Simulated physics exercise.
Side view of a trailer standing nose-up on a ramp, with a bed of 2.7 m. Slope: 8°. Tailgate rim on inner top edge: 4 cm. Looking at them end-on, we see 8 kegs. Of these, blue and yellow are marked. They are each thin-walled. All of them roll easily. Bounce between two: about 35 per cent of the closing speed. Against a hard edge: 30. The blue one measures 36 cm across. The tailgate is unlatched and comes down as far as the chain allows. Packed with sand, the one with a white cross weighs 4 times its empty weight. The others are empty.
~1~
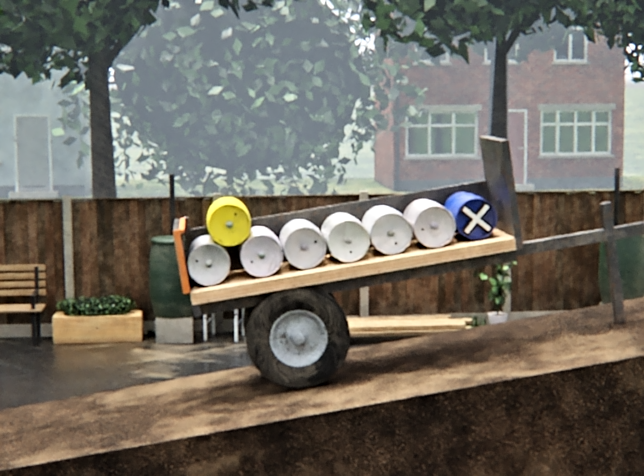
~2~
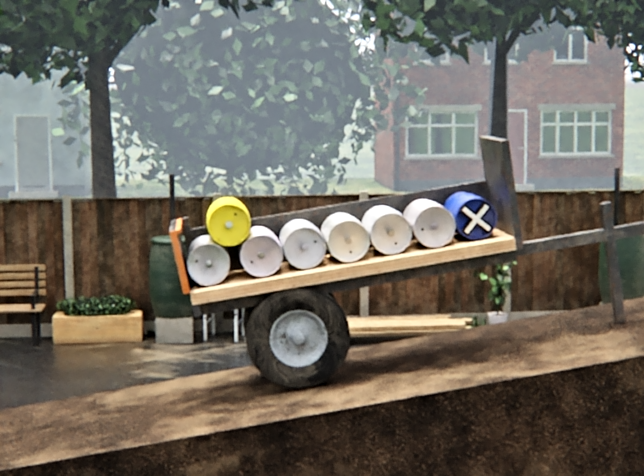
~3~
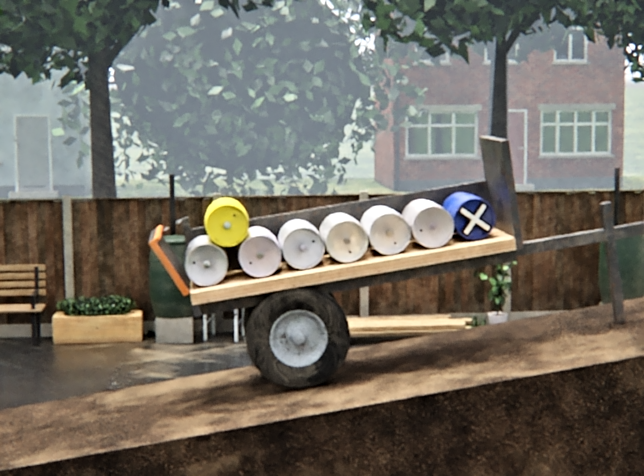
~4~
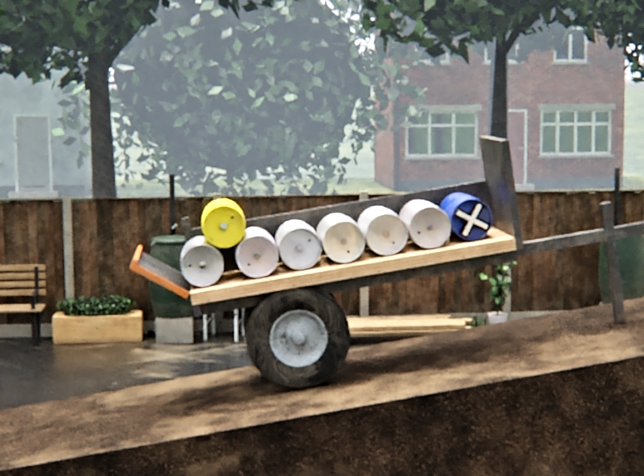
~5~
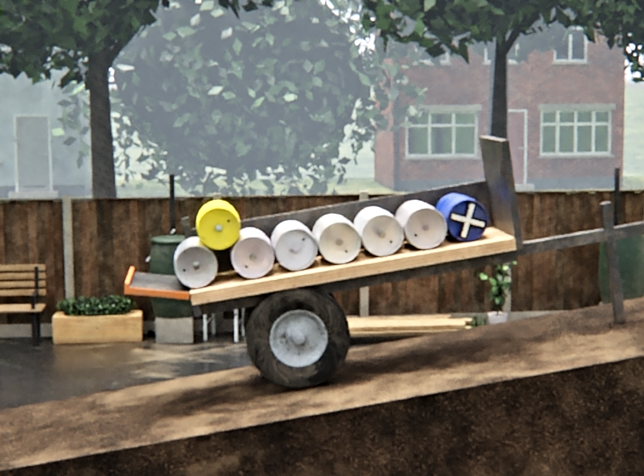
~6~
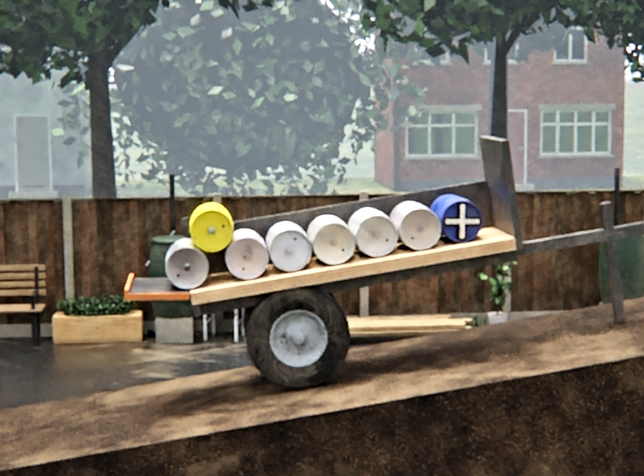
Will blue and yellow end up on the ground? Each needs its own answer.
Here's what I'd expect: The blue one does not leave, and the yellow one exits.
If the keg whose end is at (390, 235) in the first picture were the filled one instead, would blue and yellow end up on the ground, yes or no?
Well, blue? No, it won't. Yellow? Yes, it will.
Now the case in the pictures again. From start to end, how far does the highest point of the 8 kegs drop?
35 cm.
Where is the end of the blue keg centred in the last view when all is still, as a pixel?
(188, 268), roughly.
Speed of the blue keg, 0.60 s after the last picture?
Speed: Around 0.6 m/s.
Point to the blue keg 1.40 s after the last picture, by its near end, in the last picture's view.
Near (370, 237).
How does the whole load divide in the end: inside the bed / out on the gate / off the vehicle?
The numbers run 1, 1, 6 in that sequence.
Another 0.60 s on from the last picture, blue is on the bed, 200 cm short of the hinge, rolling left; yellow is up on others, 5 cm past the hinge, rolling left; 0 of 8 are out.
Another 1.40 s on from the last picture, blue is on the bed, 150 cm short of the hinge, rolling left; yellow is dropping off the gate; 2 of 8 are out.
In the end (9.20 s after the last picture), blue is on the bed, 5 cm short of the hinge; yellow is off the vehicle; 6 of 8 are out.
